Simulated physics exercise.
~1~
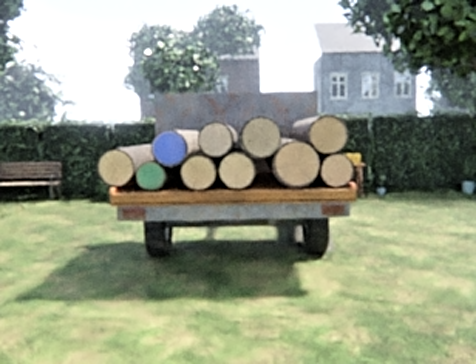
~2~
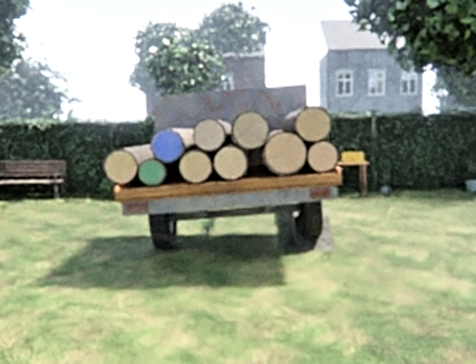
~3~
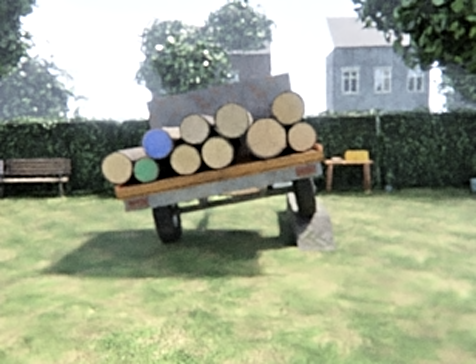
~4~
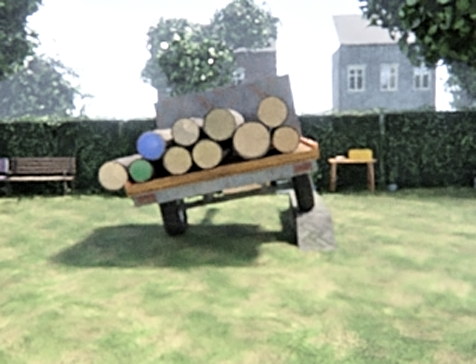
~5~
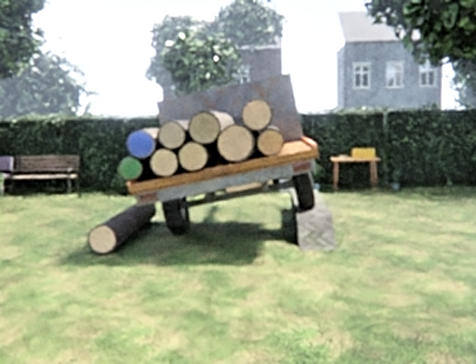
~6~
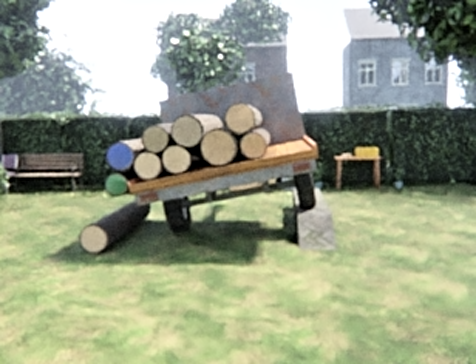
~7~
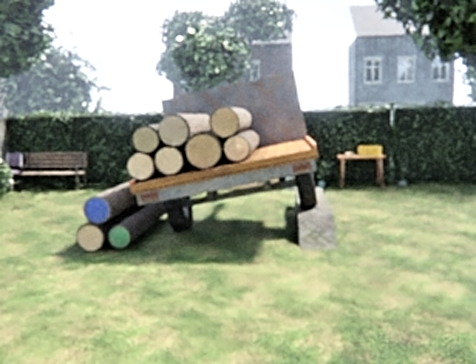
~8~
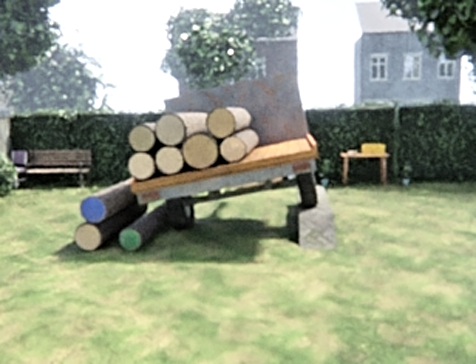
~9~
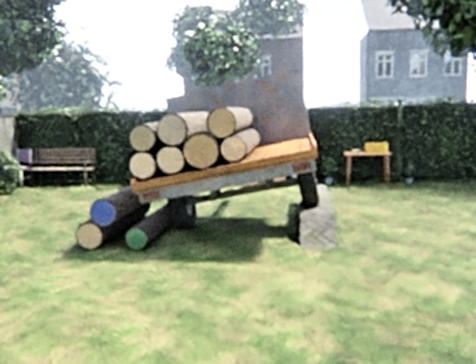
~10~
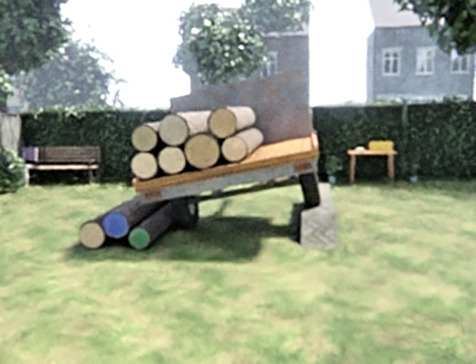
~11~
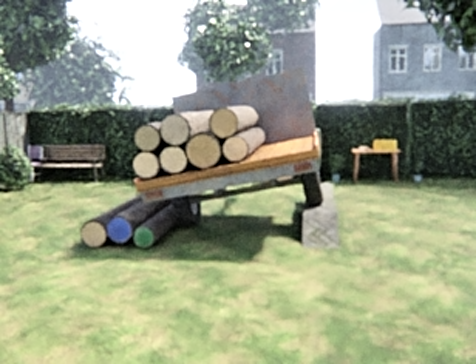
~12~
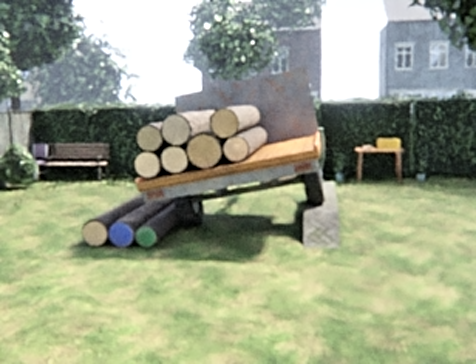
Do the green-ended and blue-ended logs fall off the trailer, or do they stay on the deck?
Both fall off. The green-ended log and the blue-ended log each drop over the left side and end up on the grass.
